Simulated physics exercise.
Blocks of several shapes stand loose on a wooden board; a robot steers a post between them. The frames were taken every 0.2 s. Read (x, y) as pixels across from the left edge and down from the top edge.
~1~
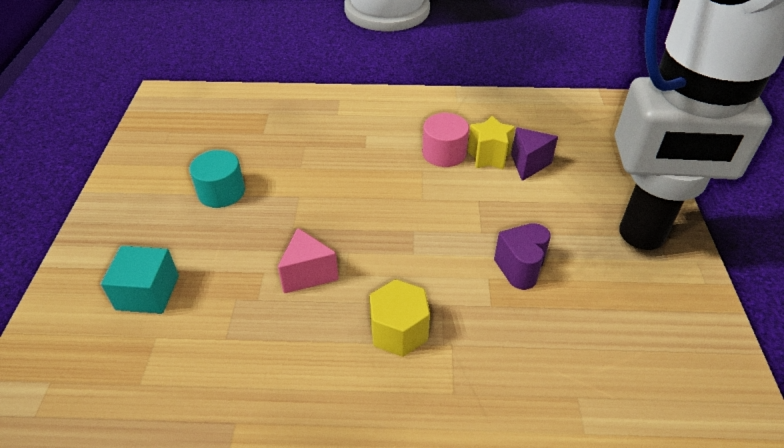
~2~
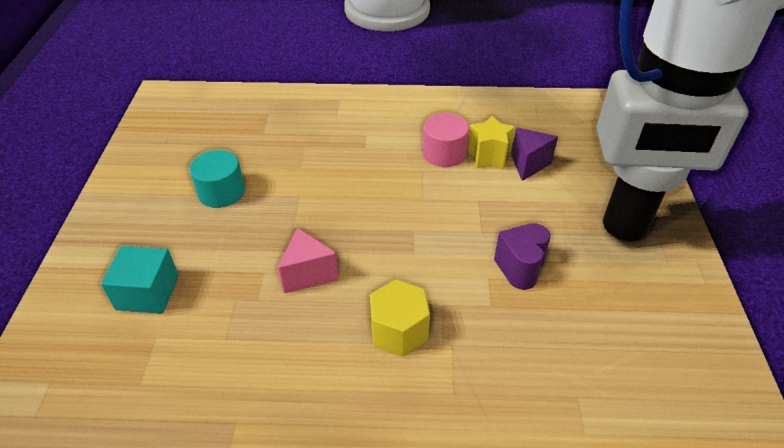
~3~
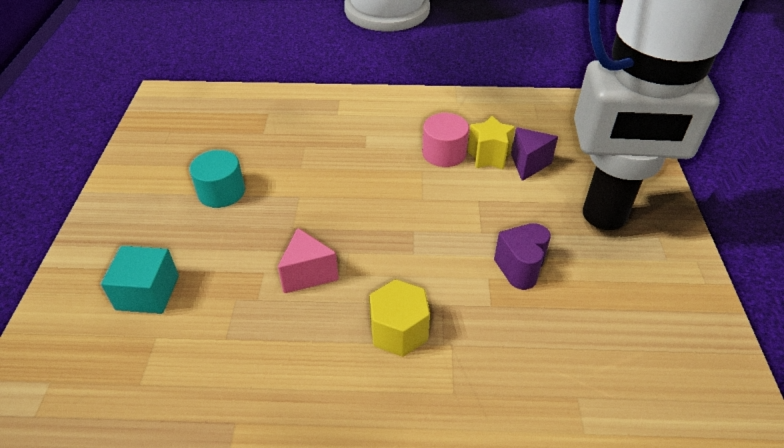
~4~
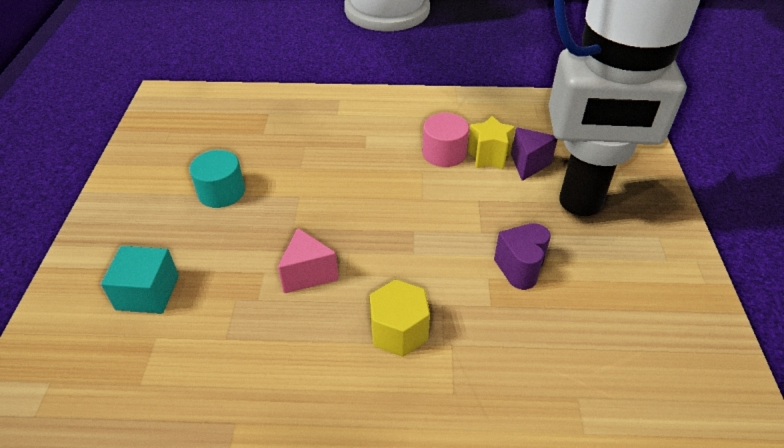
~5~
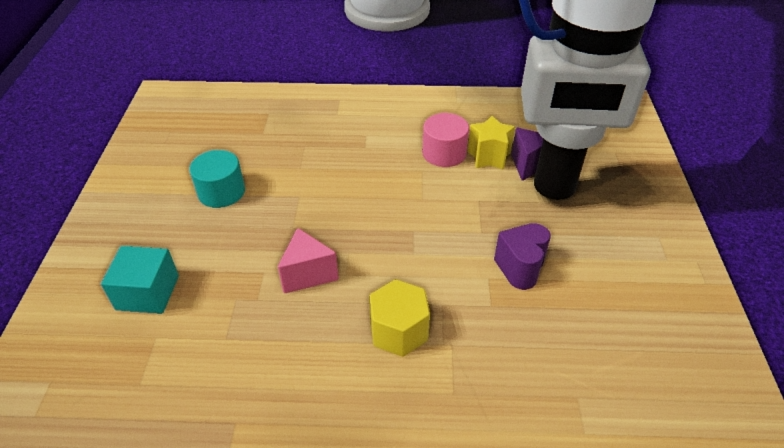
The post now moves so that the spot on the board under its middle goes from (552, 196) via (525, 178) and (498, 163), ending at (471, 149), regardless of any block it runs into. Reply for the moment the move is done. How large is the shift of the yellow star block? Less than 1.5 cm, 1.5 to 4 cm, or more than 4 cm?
Its final spot will lie more than 4 cm from the current one.
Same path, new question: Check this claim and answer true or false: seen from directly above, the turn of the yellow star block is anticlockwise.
False.
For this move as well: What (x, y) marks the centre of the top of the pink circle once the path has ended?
Its top centre is at about (425, 119).
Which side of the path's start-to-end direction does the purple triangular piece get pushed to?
Taking start-to-end as forward, the block's sideways shift goes to the right.
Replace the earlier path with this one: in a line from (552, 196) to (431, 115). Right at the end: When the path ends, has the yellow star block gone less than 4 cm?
No - that is not the case.
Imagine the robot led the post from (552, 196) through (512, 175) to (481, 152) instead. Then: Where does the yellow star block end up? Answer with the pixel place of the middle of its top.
Near (466, 105).
On the path given first. Halfway along, post (512, 160); yellow star block (485, 122); purple triangular piece (525, 124), turned 60° clockwise.
At the end, post (472, 139); pink circle (425, 119); yellow star block (458, 103), turned 45° clockwise; purple heart-shaped block not moved; purple triangular piece (522, 121), turned 80° clockwise.
